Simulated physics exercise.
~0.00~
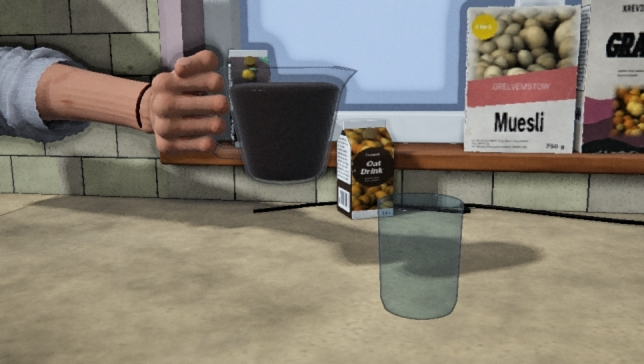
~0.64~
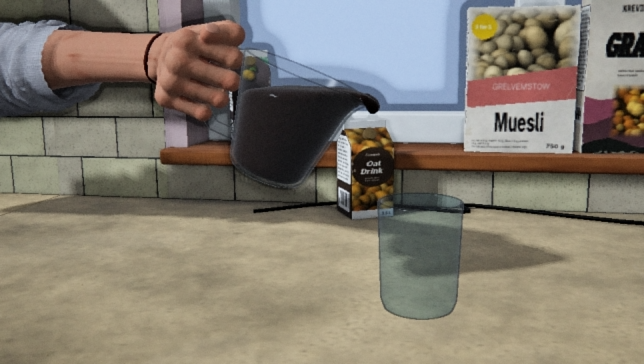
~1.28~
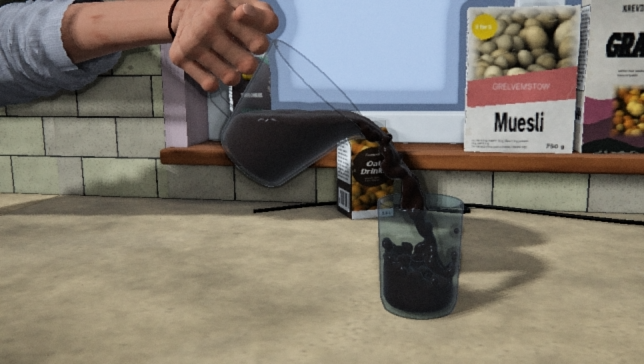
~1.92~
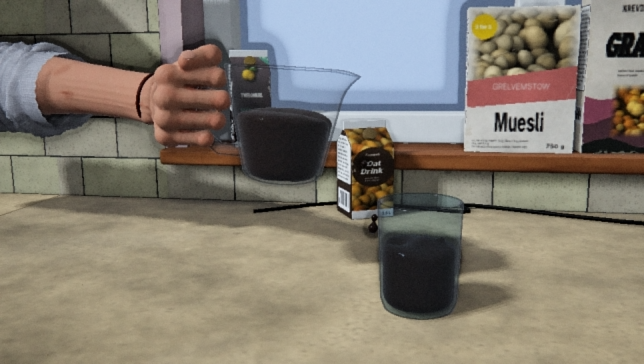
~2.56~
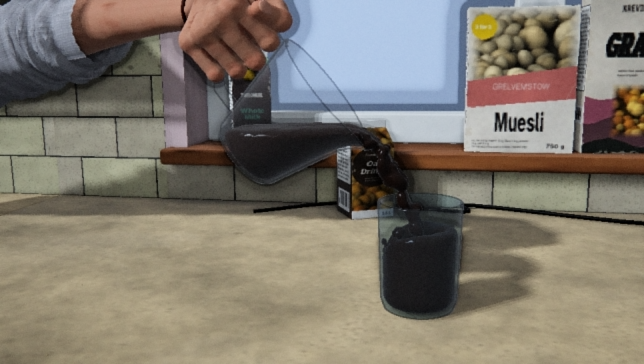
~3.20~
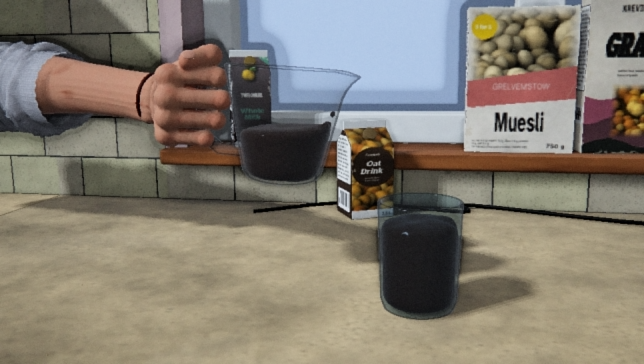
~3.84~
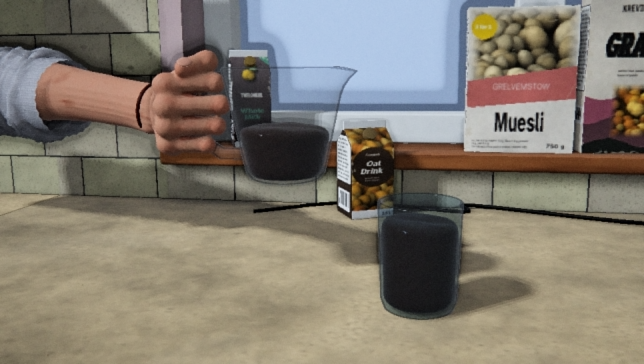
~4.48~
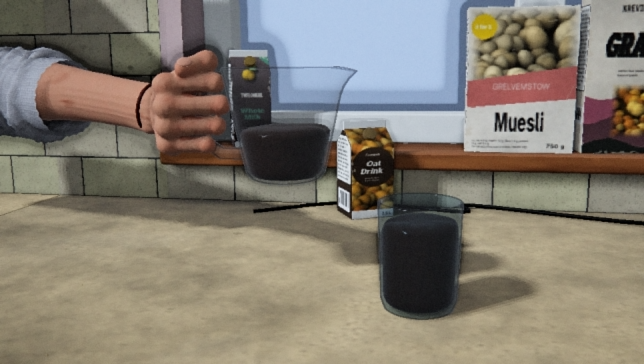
A hand at the left, its sleeve pale blue-grey, holds a flared clear jug of dark coffee above a beige worktop, seen from a still view facing a pale brick wall and window. An empty drinking glass stands below to the right, with an oat drink carton behind it and a muesli packet on the brown ledge. The hand tips the jug to the right, and a dark stream falls into the glass. It levels the jug, then tilts it further and pours again. Finally the jug comes upright and stays still, partly full, beside the glass, now mostly filled with coffee.
